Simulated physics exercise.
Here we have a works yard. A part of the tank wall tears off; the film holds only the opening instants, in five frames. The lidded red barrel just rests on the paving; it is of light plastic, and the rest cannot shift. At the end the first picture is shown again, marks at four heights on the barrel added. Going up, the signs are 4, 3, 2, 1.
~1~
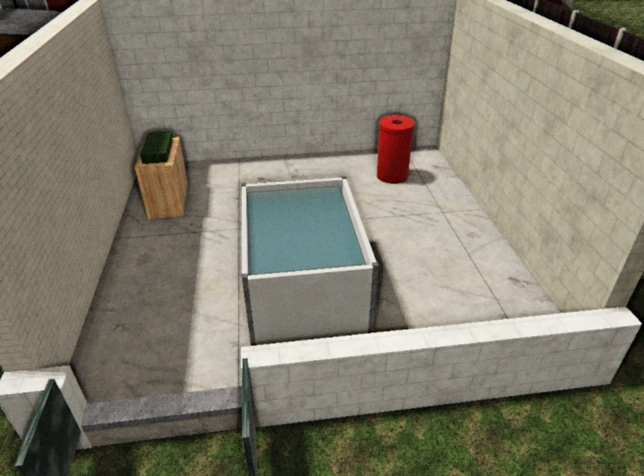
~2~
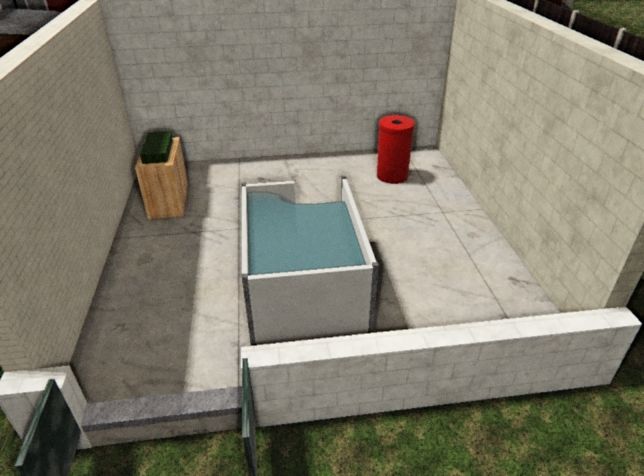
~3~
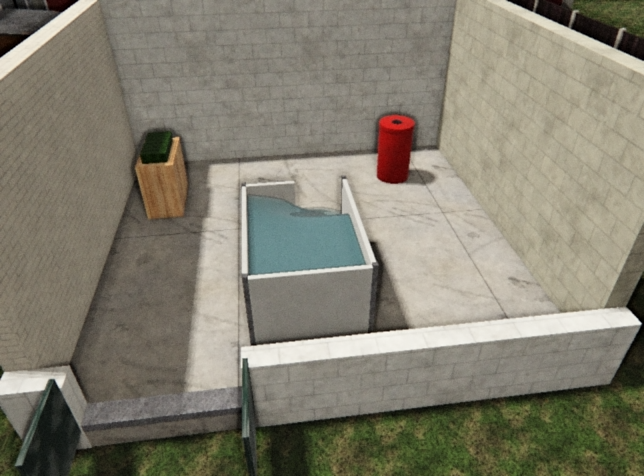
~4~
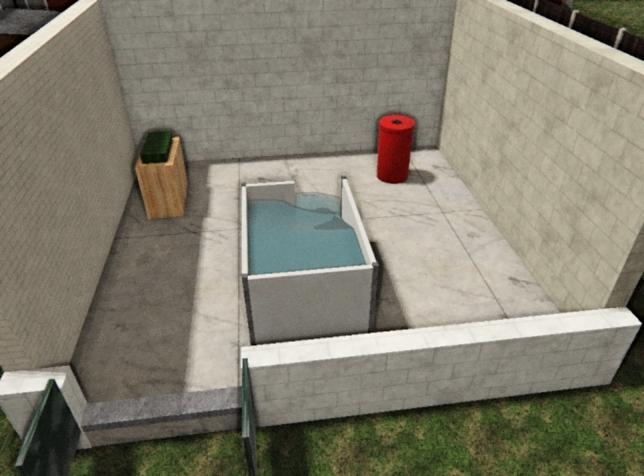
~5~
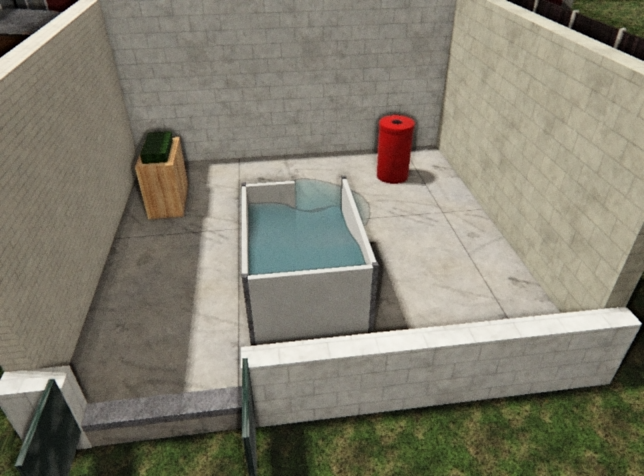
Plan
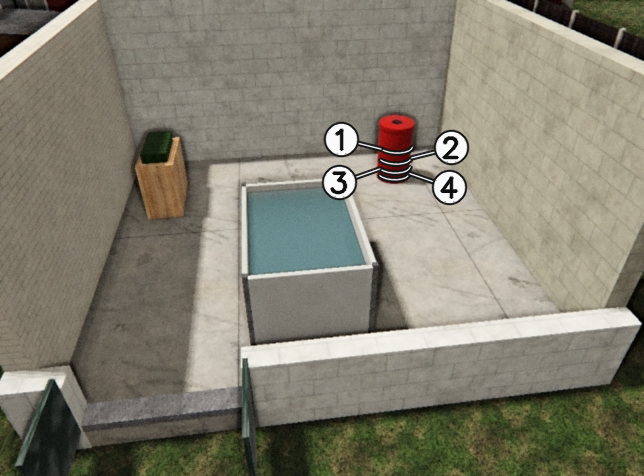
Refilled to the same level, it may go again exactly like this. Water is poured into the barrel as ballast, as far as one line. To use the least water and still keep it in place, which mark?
I would pick mark 3.
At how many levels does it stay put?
Three.
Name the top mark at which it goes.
4.
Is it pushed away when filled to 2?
No, that is safe.
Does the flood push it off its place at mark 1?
No.
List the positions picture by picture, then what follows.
The first frame shows lid of the red barrel at (397, 122); tank full, its middle at (302, 227); open gate at (158, 360).
In the second frame, water covers 1 % of the ground, mostly out of sight from here.
In the third frame, water covers 3 % of the ground, mostly out of sight from here.
In the fourth frame, water covers 6 % of the ground, mostly out of sight from here.
The fifth frame shows lid of the red barrel at (397, 122); 9 % of the ground wet, in view closest to the barrel at (329, 184).
On the marked copy, 1 at (399, 153); 2 at (398, 164); 3 at (397, 173); 4 at (397, 179); from the bottom up 4, 3, 2, 1.
If 1 is chosen, it does not move.
If 2 is chosen, it does not move.
If 3 is chosen, it shifts by a finger or two and stays.
If 4 is chosen, it is pushed about 4 times its own width away.
